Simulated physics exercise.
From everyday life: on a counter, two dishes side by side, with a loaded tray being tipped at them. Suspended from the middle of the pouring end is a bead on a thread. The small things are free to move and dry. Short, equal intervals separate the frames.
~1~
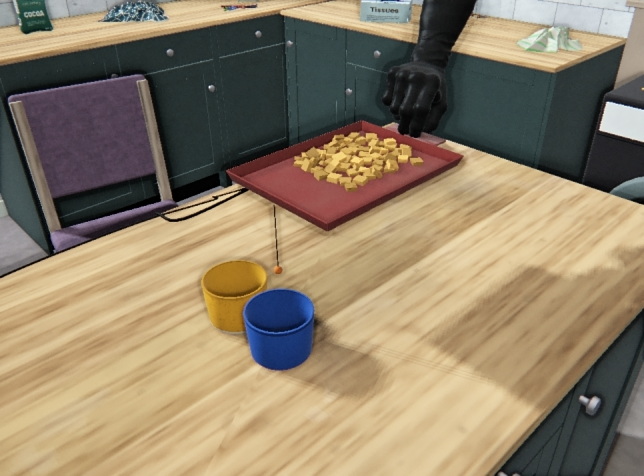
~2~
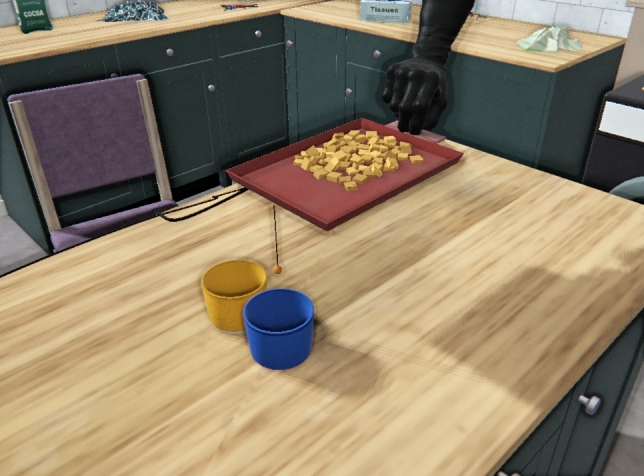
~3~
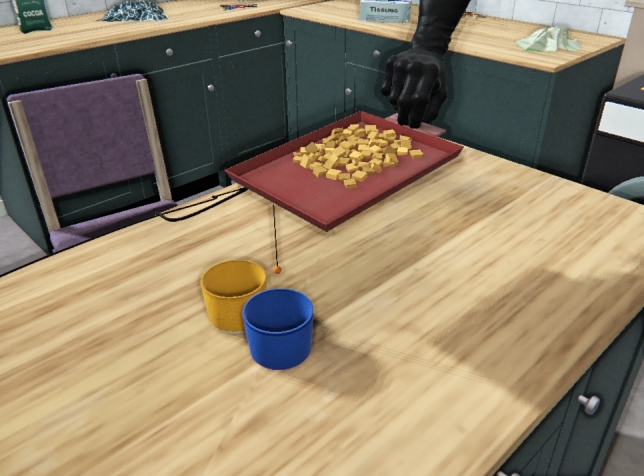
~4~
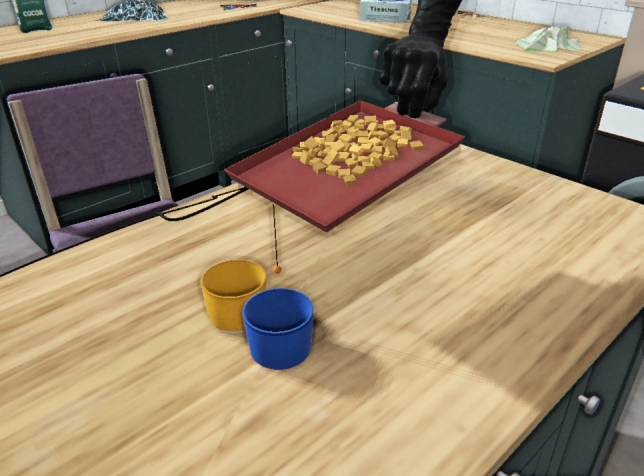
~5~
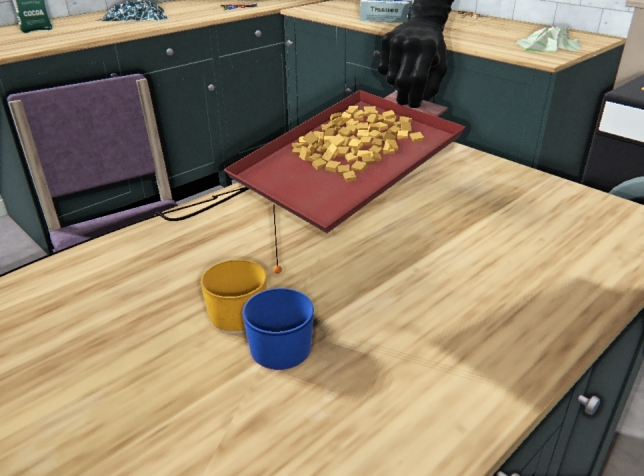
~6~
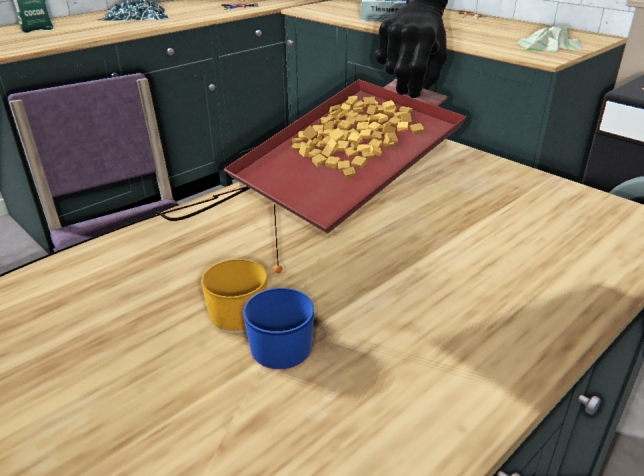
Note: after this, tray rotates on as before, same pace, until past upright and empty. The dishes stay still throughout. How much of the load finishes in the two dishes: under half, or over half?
The dishes are going to end up holding the main part.
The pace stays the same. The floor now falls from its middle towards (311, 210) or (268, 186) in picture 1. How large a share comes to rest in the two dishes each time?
Well, 50 percent for one and then 40 percent for the other.
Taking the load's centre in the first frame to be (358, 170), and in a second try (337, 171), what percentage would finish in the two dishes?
In order, roughly 60 % and 60 %.
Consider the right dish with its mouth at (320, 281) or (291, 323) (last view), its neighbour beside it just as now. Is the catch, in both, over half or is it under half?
So that's a lesser portion the first time round, a greater portion the second.
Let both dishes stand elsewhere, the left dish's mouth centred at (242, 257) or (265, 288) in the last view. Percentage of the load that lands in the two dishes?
About 20 and 80 per cent.
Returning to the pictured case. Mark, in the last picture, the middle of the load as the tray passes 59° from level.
At about (286, 201).
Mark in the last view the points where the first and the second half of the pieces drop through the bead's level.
For the early half I get (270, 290), and for the late half (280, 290).
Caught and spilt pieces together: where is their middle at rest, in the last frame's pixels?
Near (275, 347).
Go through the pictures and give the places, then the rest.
In the first picture, corners of the pouring end near (232, 171) and (327, 220), level; middle of the load near (354, 160), cereal squares; left dish near (210, 308); right dish near (253, 343); bead on its thread near (278, 270).
In the second picture, corners of the pouring end near (232, 170) and (327, 220), level; middle of the load near (354, 158).
In the third picture, corners of the pouring end near (231, 170) and (326, 220), tipped barely, lowest at the right corner; middle of the load near (353, 154).
In the fourth picture, corners of the pouring end near (230, 169) and (326, 221), tipped a little, lowest at the right corner; middle of the load near (353, 147).
In the fifth picture, corners of the pouring end near (230, 169) and (326, 223), tipped a little, lowest at the right corner; middle of the load near (352, 141).
In the sixth picture, corners of the pouring end near (230, 168) and (326, 224), tipped a little, lowest at the right corner; middle of the load near (352, 134); left dish near (210, 307); right dish near (253, 342).
Shortly afterwards, tray tipped steeply; the bulk on the tray; only a few in the right dish; near a quarter in the air.
Next, tray tipped right over; near a third on the tray; near a quarter in the right dish; a little in the left dish; near a quarter outside both; a little in the air.
Some moments later, tray tipped past a quarter turn; near half in the right dish; near a quarter in the left dish; near a quarter outside both.
In the end, tray tipped past a quarter turn; near half in the right dish; near a quarter in the left dish; near a quarter outside both.
